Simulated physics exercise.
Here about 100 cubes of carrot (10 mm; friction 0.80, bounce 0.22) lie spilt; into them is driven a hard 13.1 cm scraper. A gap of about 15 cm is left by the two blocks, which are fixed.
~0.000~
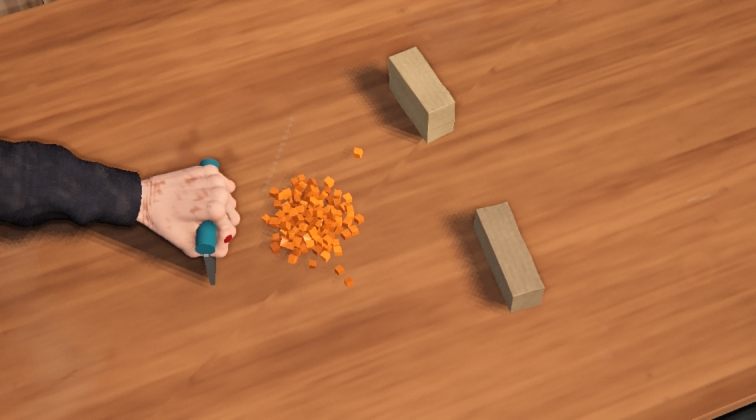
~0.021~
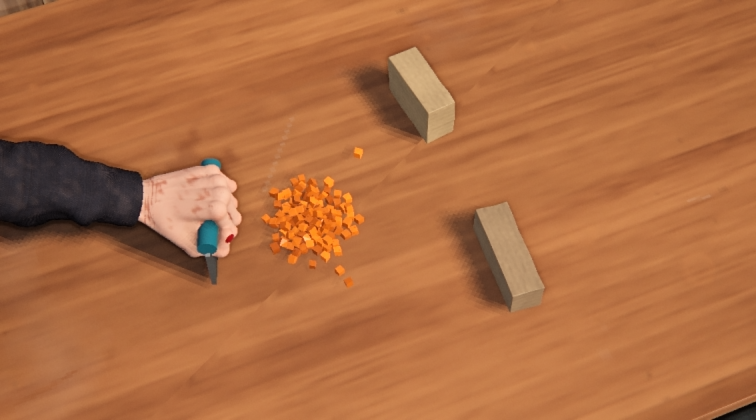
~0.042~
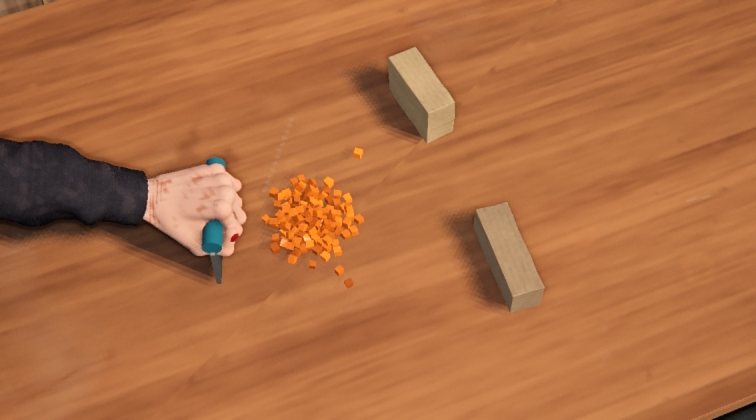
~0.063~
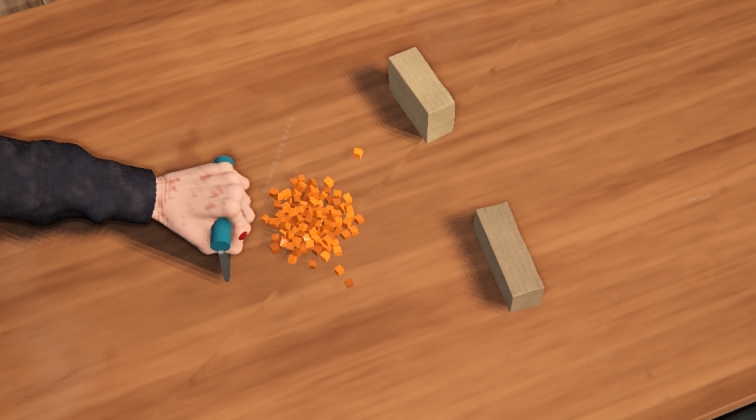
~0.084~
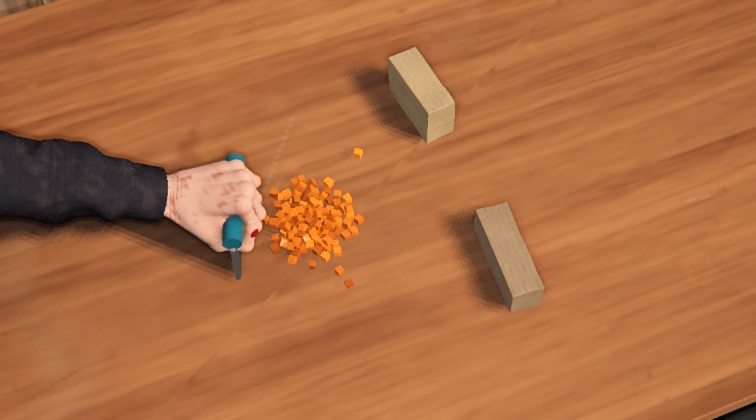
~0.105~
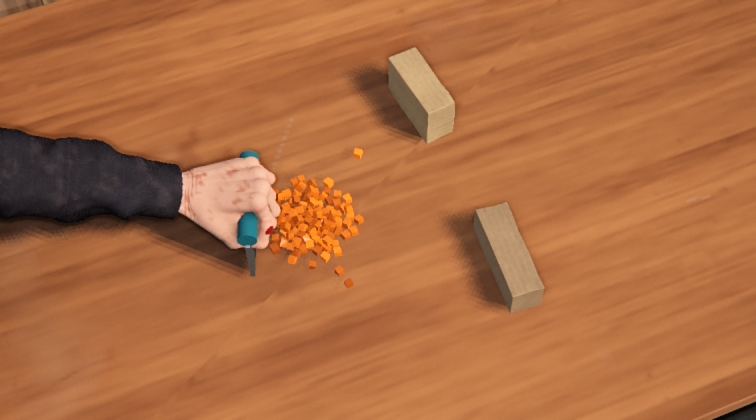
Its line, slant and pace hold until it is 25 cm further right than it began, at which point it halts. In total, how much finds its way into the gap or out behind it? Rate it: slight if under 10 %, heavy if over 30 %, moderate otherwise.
Heavy.
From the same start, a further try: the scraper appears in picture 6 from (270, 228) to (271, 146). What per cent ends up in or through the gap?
45 percent ends up in or through the gap.
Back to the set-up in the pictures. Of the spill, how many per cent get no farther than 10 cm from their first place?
10 per cent or thereabouts.
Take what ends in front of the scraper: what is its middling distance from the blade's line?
Some 6 cm.
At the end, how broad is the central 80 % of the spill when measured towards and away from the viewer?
That comes to roughly 18 cm.
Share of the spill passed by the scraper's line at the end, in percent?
I'd say some 10 per cent.
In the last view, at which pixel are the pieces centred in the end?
Near (453, 207).
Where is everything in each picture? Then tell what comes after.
Scraper from (207, 259) to (211, 175); moved 0.0 cm; 0 pieces shifted; middle of the spill at (309, 220); block at (510, 248); block at (422, 79), in the first frame.
Scraper from (209, 259) to (213, 174); moved 0.2 cm; 0 pieces shifted; middle of the spill at (309, 220), in the second frame.
Scraper from (214, 258) to (217, 173); moved 0.8 cm; 0 pieces shifted; middle of the spill at (309, 220), in the third frame.
Scraper from (222, 256) to (225, 172); moved 1.8 cm; 0 pieces shifted; middle of the spill at (309, 220), in the fourth frame.
Scraper from (234, 254) to (237, 170); moved 3.2 cm; 0 pieces shifted; middle of the spill at (309, 220), in the fifth frame.
Scraper from (249, 251) to (251, 167); moved 5.0 cm; 0 pieces shifted; middle of the spill at (309, 221); block at (509, 248); block at (421, 80). Its speed is about 0.91 m/s, heading 8 degrees towards the viewer, in the sixth frame.
Then, at 0.27 s, scraper 20 cm from its start, spill 16 cm wide; held up before the blocks 100 %.
Then, at 0.44 s, scraper 25 cm from its start, spill 20 cm wide; in or through the gap 30 %, held up before the blocks 70 %.
Then, at 0.58 s, scraper 25 cm from its start, spill 21 cm wide; in or through the gap 40 %, held up before the blocks 60 %.
At rest (1.4 s), in or through the gap 40 %, round the near block 0 %, round the far block 0 %, held up before the blocks 60 %.
